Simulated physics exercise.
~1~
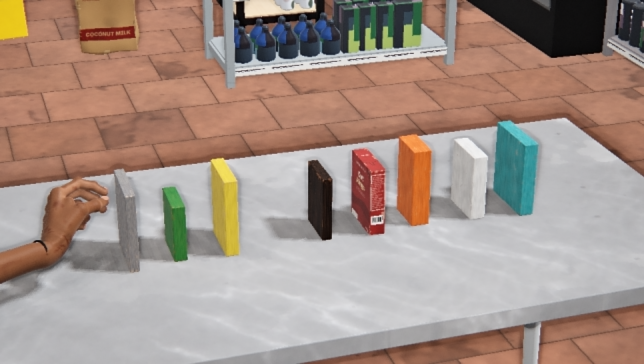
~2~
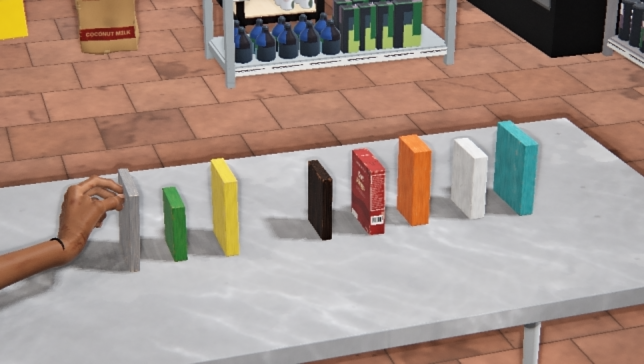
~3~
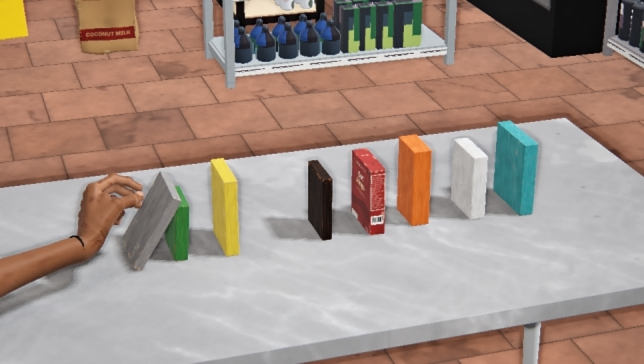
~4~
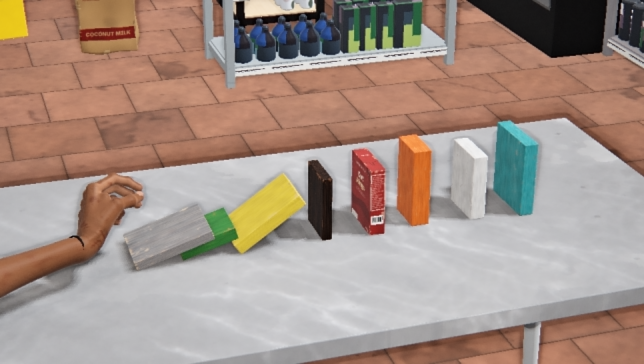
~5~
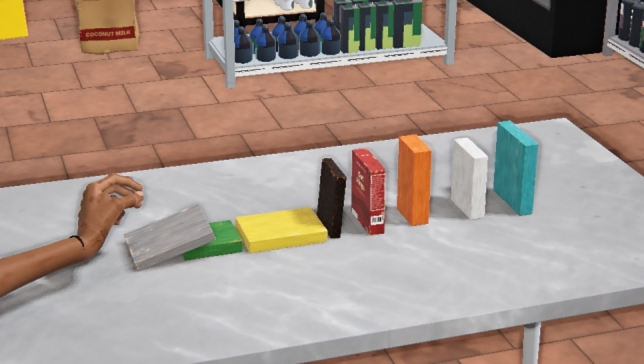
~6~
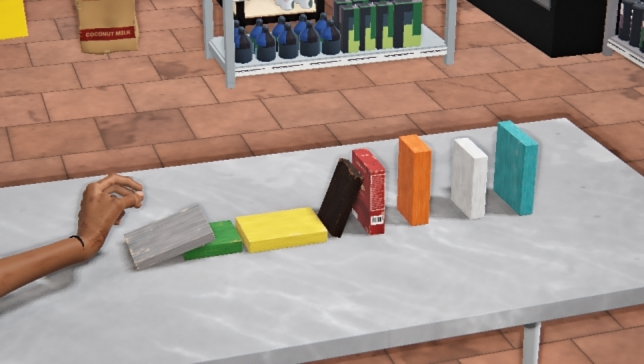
The clip shows a hand tipping a grey block at the left of a row of eight upright items on a table. It knocks over the green and yellow boards, and the black block ends leaning against the red packet, which stands with the orange, white and turquoise boards.
